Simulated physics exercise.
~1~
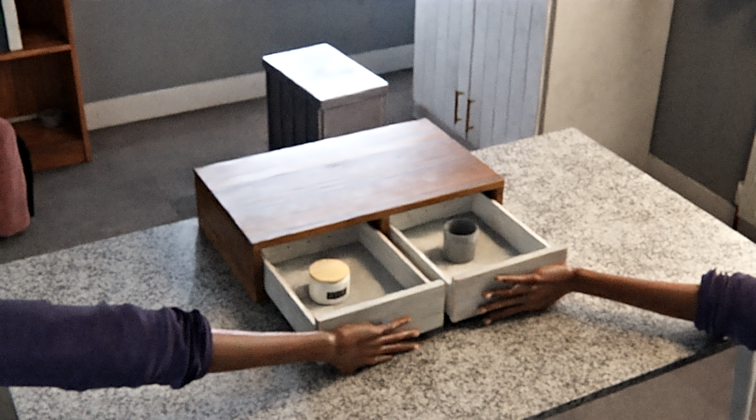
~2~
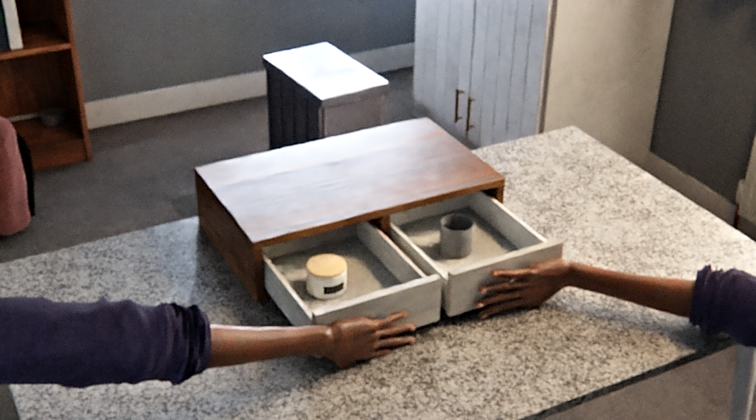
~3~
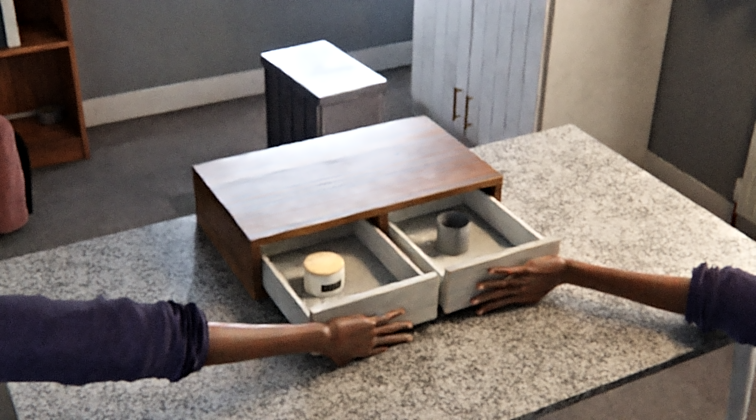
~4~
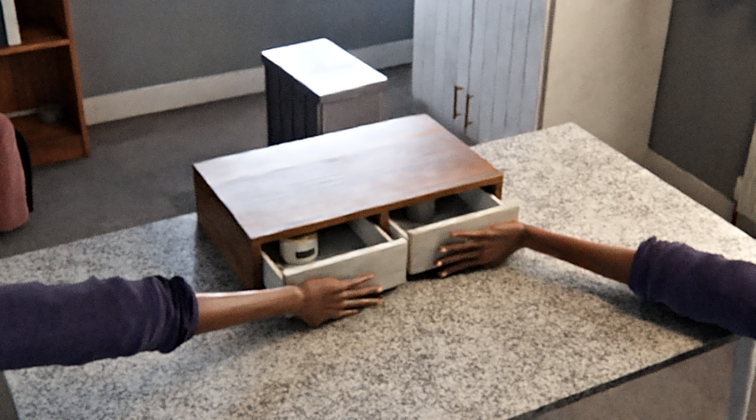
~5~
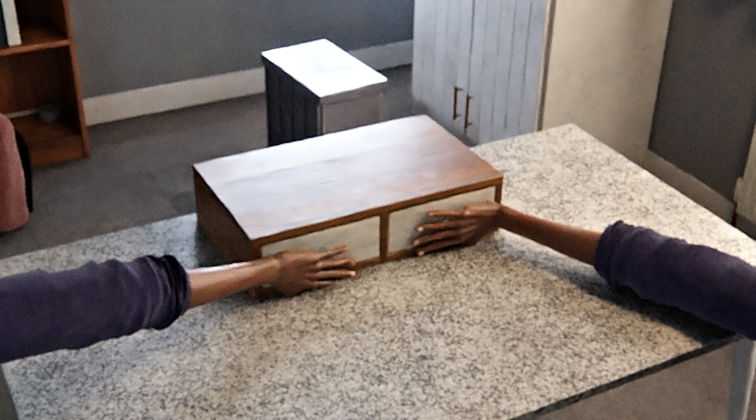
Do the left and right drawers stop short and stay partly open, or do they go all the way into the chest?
Both the left drawer and the right drawer go all the way in, ending closed in the chest with the hands still at their fronts.
